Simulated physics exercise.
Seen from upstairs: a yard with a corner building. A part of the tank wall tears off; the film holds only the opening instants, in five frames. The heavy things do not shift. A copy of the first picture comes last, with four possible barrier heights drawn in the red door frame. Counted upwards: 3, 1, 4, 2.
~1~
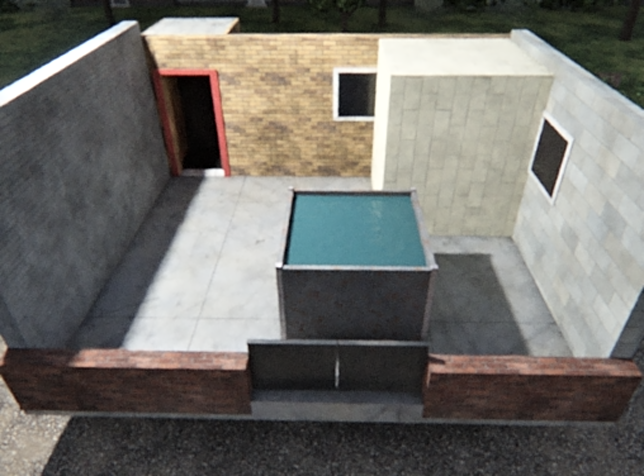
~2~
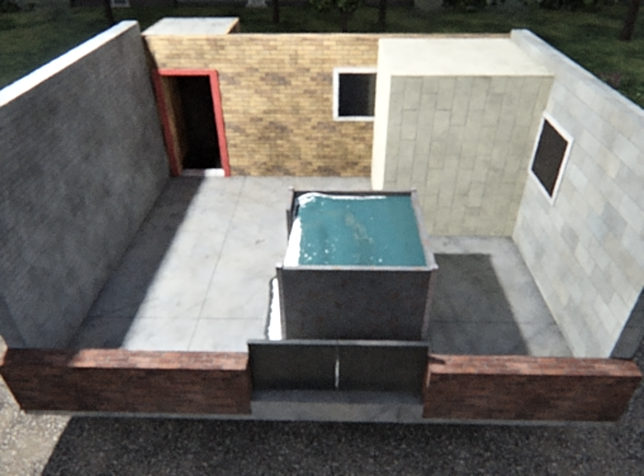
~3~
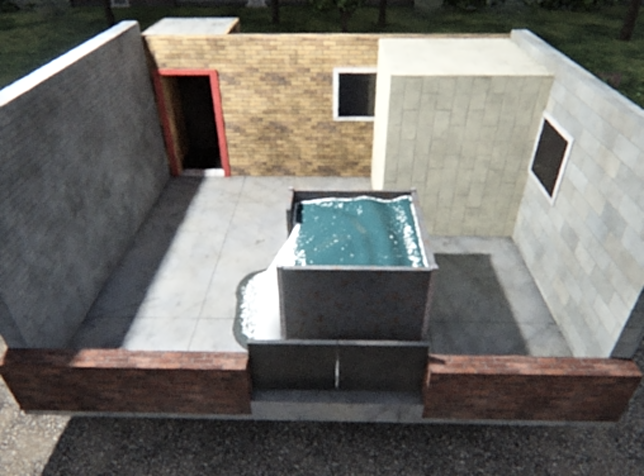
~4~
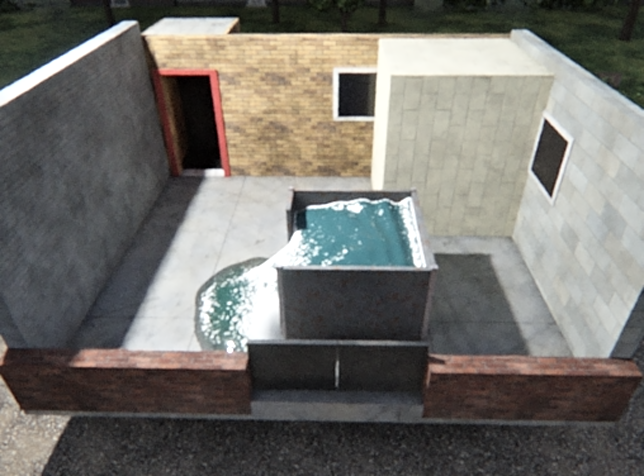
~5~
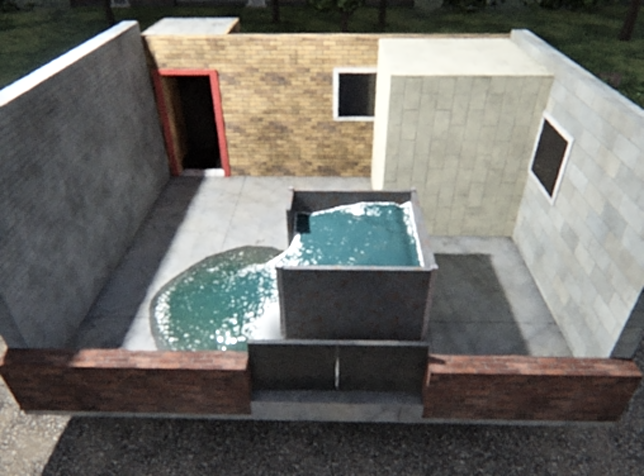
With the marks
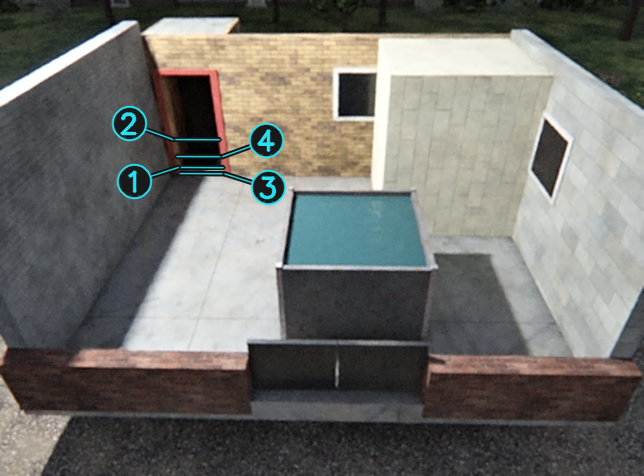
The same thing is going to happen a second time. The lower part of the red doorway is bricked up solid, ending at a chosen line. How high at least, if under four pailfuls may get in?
Use line 4.
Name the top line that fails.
1 it is.
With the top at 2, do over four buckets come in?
No, not at all.
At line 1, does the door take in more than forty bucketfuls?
No, it does not.
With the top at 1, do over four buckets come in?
Yes, it does.
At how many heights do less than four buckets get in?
Two of them.
On the marked copy, 1 at (201, 167); 2 at (196, 139); 3 at (202, 173); 4 at (199, 156); from the bottom up 3, 1, 4, 2.
If 1 is chosen, some 15 bucketfuls get in.
If 2 is chosen, nothing gets over.
If 3 is chosen, dozens of bucketfuls pour in.
If 4 is chosen, nothing gets over.
